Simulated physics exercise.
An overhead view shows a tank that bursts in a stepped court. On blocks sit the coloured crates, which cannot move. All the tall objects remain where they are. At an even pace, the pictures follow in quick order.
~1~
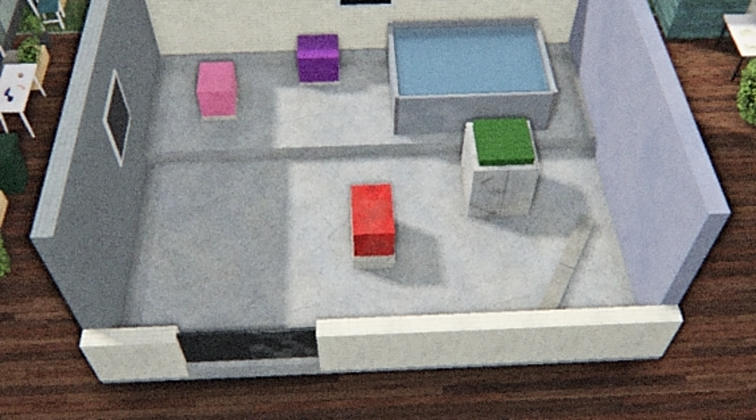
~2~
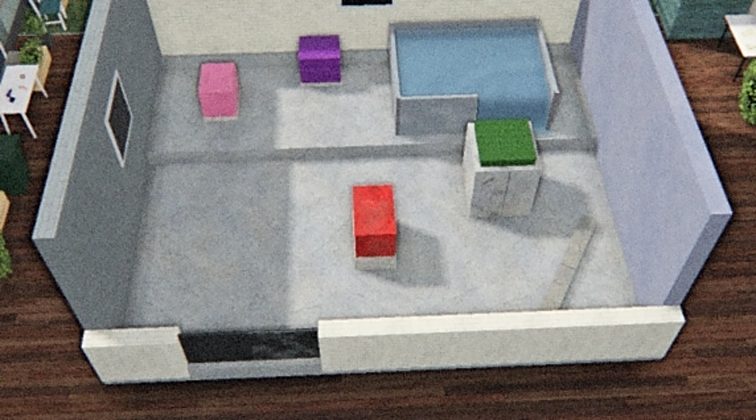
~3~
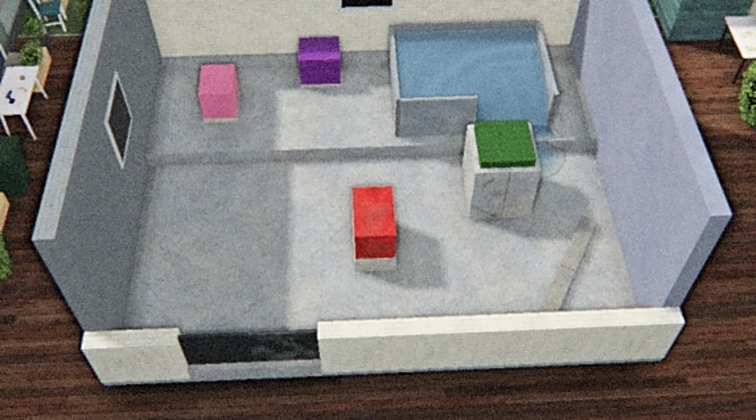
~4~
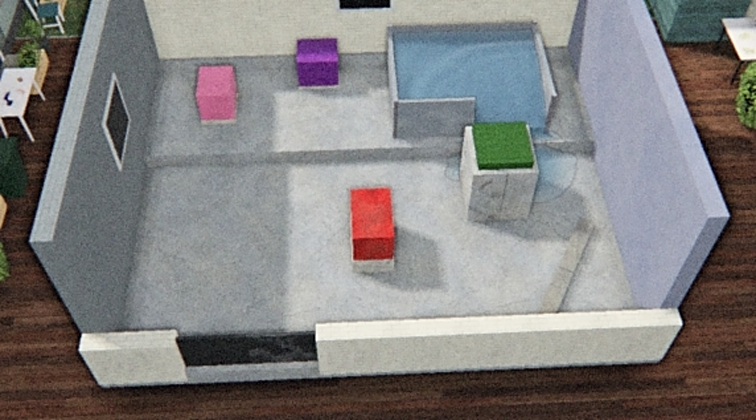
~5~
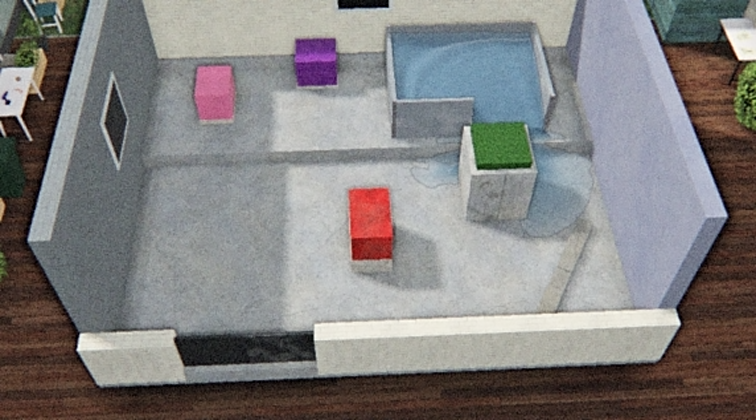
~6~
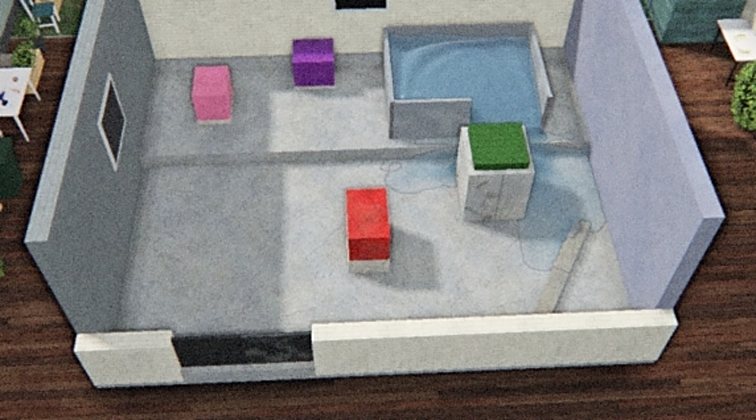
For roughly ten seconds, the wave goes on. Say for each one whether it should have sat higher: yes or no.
Red crate - no; pink crate - no; purple crate - no.
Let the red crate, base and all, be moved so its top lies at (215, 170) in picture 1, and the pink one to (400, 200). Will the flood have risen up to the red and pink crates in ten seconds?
Summary - red: Untouched, pink: Flooded.
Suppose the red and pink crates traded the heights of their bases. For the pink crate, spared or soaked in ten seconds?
The pink holds out.
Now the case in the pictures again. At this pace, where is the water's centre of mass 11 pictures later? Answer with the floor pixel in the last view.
Near (484, 169) in the last view.
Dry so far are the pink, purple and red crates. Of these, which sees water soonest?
My pick is the crate marked red.
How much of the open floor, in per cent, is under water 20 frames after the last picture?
My estimate is near 65 per cent.
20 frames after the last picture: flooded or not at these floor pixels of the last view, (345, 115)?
Verdict: No water.
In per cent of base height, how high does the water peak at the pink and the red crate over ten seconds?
In order: 0% and 60%.
A moment on, water covers 25 % of the floor; the red crate water round its plinth, the pink crate not reached, the purple crate not reached.
Next, water covers 40 % of the floor; the red crate water round its plinth, the pink crate not reached, the purple crate not reached.
Then, water covers 65 % of the floor; the red crate water round its plinth, the pink crate not reached, the purple crate not reached.
Later, water covers 70 % of the floor; the red crate water round its plinth, the pink crate not reached, the purple crate not reached.
In the end, water covers 70 % of the floor; the red crate stayed above the water, the pink crate stayed above the water, the purple crate stayed above the water.
